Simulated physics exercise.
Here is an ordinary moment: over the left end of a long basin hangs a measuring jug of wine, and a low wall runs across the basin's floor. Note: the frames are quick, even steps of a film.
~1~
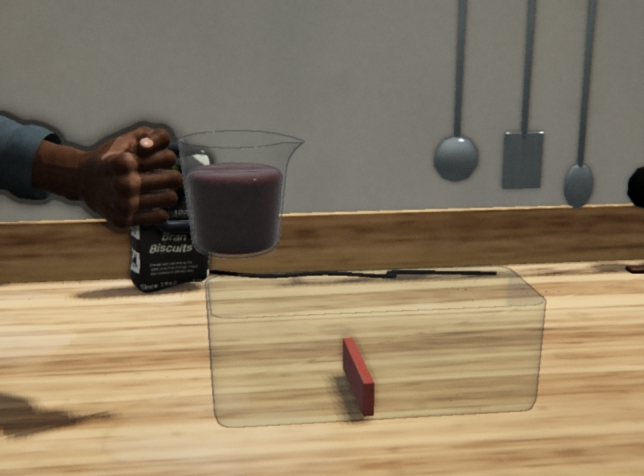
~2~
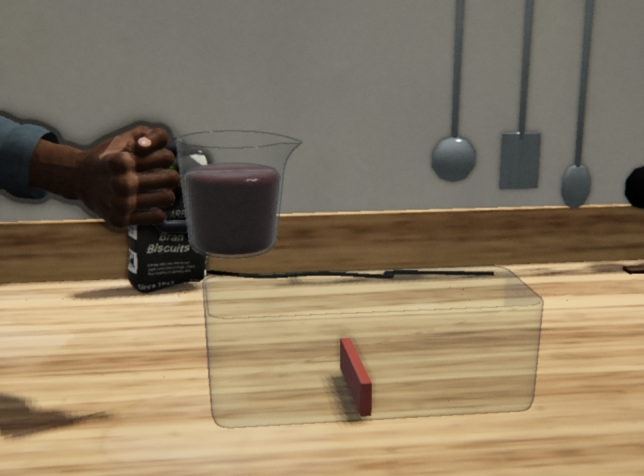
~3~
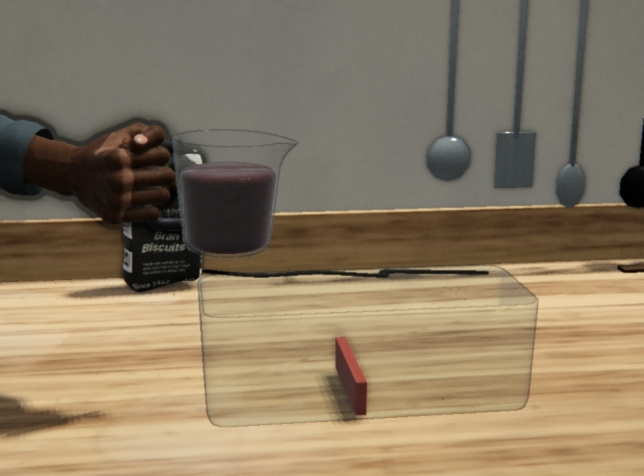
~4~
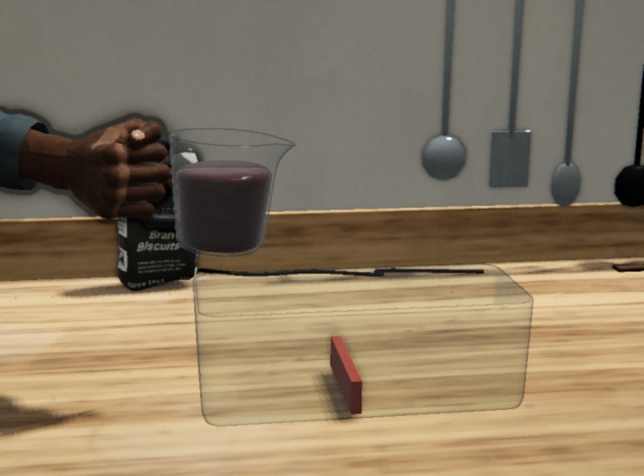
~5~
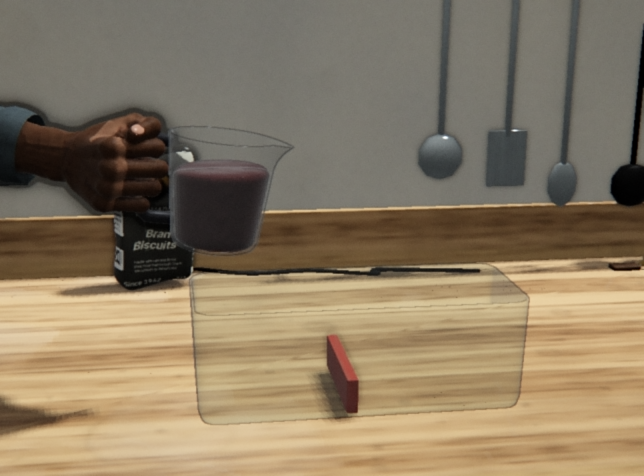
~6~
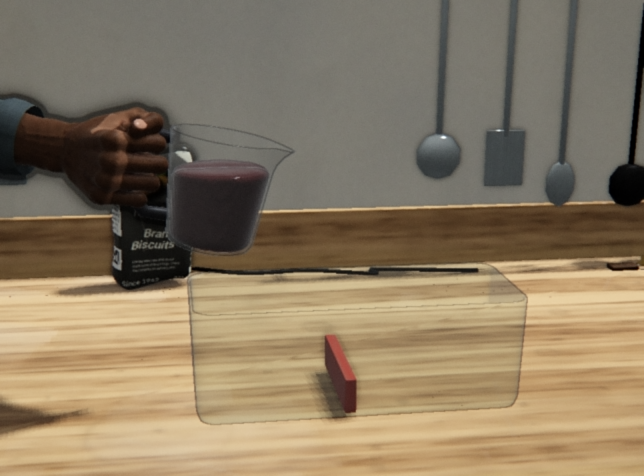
A dark-skinned hand in a blue sleeve holds a clear measuring jug of dark purple liquid above the left end of a long transparent basin, seen from the front at a pale wooden counter. A small red wall stands inside the basin, a black biscuit packet sits behind, and utensils hang against a grey wall. The view drifts slightly right while the jug, upright at first, gradually tilts a little rightward.
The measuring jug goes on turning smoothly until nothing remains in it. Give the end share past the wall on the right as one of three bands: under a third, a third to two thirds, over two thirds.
Seems the share right of the wall stays inside the range of a third to two thirds.
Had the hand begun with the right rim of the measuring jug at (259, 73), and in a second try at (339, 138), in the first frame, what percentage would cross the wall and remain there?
The first start yields 5 per cent, the second 90 per cent.
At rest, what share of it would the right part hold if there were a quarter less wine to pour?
35 %.
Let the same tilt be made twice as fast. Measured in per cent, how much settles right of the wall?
Around 40 percent ends up there.
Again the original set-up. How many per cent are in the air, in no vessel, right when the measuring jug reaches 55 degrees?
10 in a hundred.
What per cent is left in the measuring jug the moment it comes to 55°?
About 90 per cent.
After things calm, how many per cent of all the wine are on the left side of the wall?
I'd estimate around 45 per cent.
A moment on, the measuring jug is tipped part way and 91 per cent is still to pour, 1 is left of the wall and 0 right of it.
Next, the measuring jug is tipped on its side and 37 per cent is still to pour, 10 is left of the wall and 39 right of it.
Then the measuring jug is tipped on its side and 4 per cent is still to pour, 39 is left of the wall and 55 right of it.
Later the measuring jug is tipped on its side and 0 per cent is still to pour, 44 is left of the wall and 56 right of it.
At rest 44 per cent lies left of the wall, 56 right of it and 0 outside.
